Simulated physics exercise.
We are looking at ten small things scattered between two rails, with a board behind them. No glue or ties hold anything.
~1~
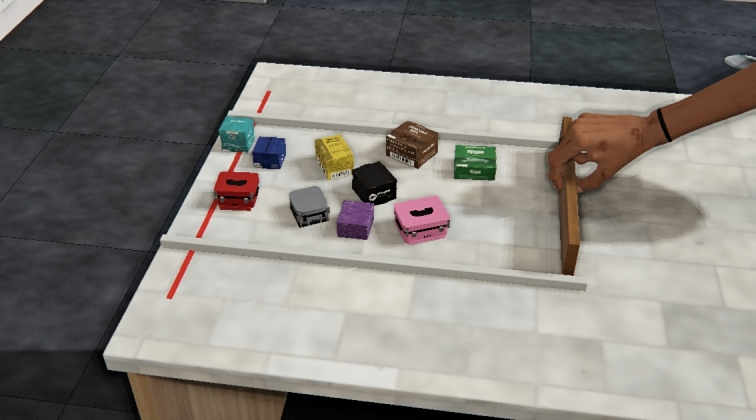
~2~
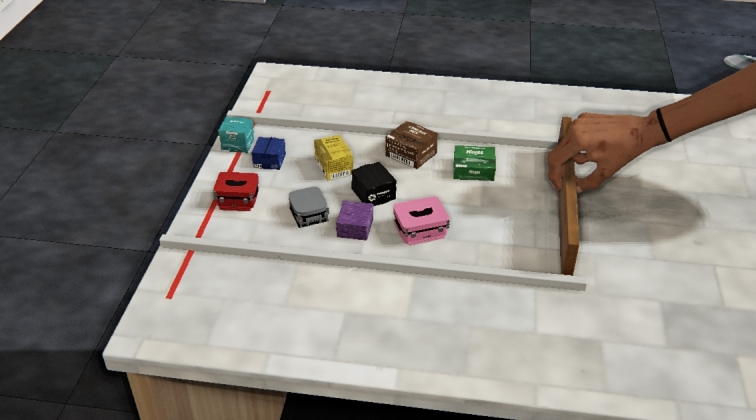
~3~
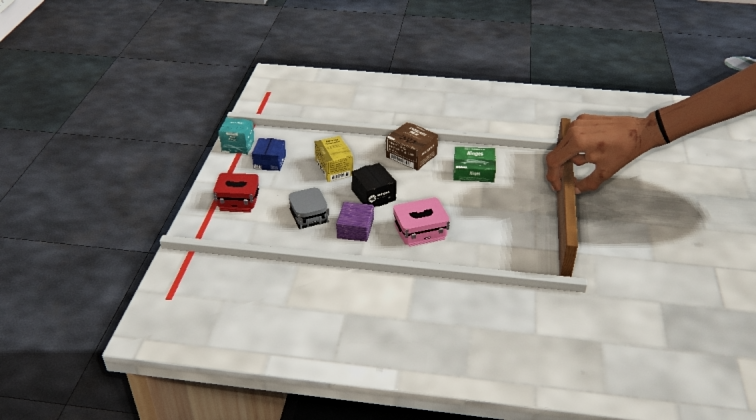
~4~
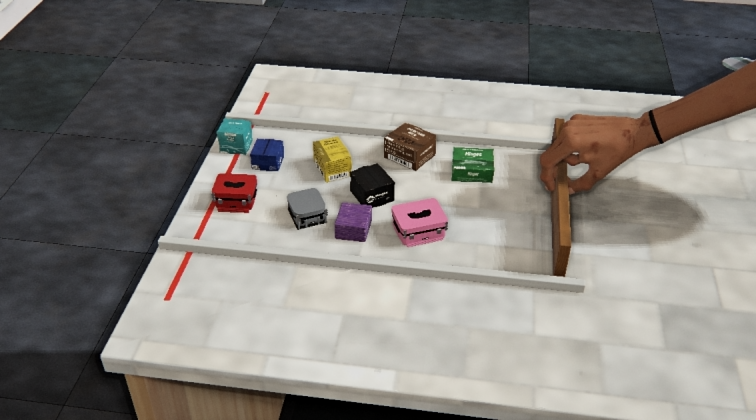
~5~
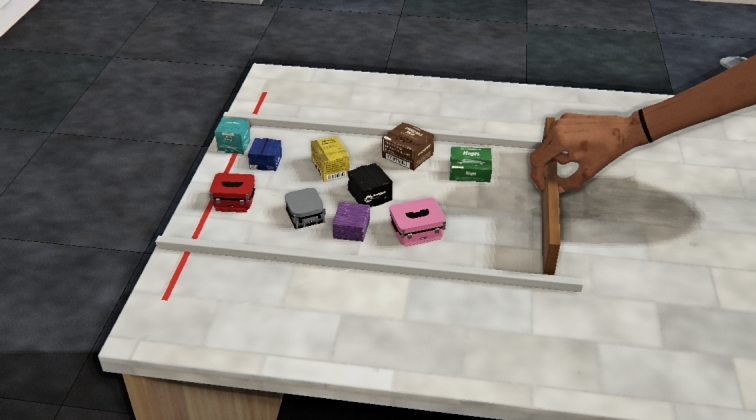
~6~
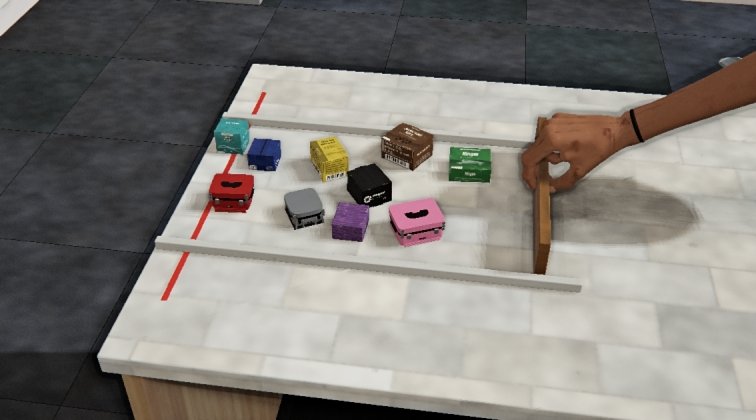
A pale tiled tabletop above a dark tiled floor is seen from above at an angle. Between two light rails sit small boxes and cases, turquoise, blue and red near a red tape line at left, yellow, grey, purple, black and brown in the middle, green and pink at right. A hand holding an upright wooden board first stays nearly still, then slides it slightly left, the boxes keeping their places as the view shifts faintly.
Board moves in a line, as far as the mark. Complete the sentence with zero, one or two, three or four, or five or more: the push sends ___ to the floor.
The push sends five or more to the floor.
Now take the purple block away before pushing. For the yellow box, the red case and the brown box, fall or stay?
Yellow box: Over the edge; red case: Over the edge; brown box: Over the edge.
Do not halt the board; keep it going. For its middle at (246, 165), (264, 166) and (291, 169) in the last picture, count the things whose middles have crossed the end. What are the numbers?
6, 4 and 2.
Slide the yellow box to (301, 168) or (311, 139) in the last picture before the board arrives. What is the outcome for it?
Results in order - down; down.
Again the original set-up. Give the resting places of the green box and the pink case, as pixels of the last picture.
The green box ends up near (221, 135), and the pink case near (187, 195).
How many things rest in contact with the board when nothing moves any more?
Tally at the end: 3.
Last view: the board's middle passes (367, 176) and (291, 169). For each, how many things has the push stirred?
By the first moment it's 7, by the second it's 10.
Soon after, none off yet; turquoise box at rest near (232, 136); red case at rest near (233, 193); blue box at rest near (265, 155).
After that, none off yet; turquoise box at rest near (232, 136); red case displaced a little near (221, 191); blue box at rest near (265, 155).
And then, two off so far; turquoise box on its side near (188, 185); red case on its way down; blue box displaced well along near (200, 145).
In the end, the number that fall off is five or more; gone, brown box, purple block, yellow box, grey case, blue box, red case and turquoise box.
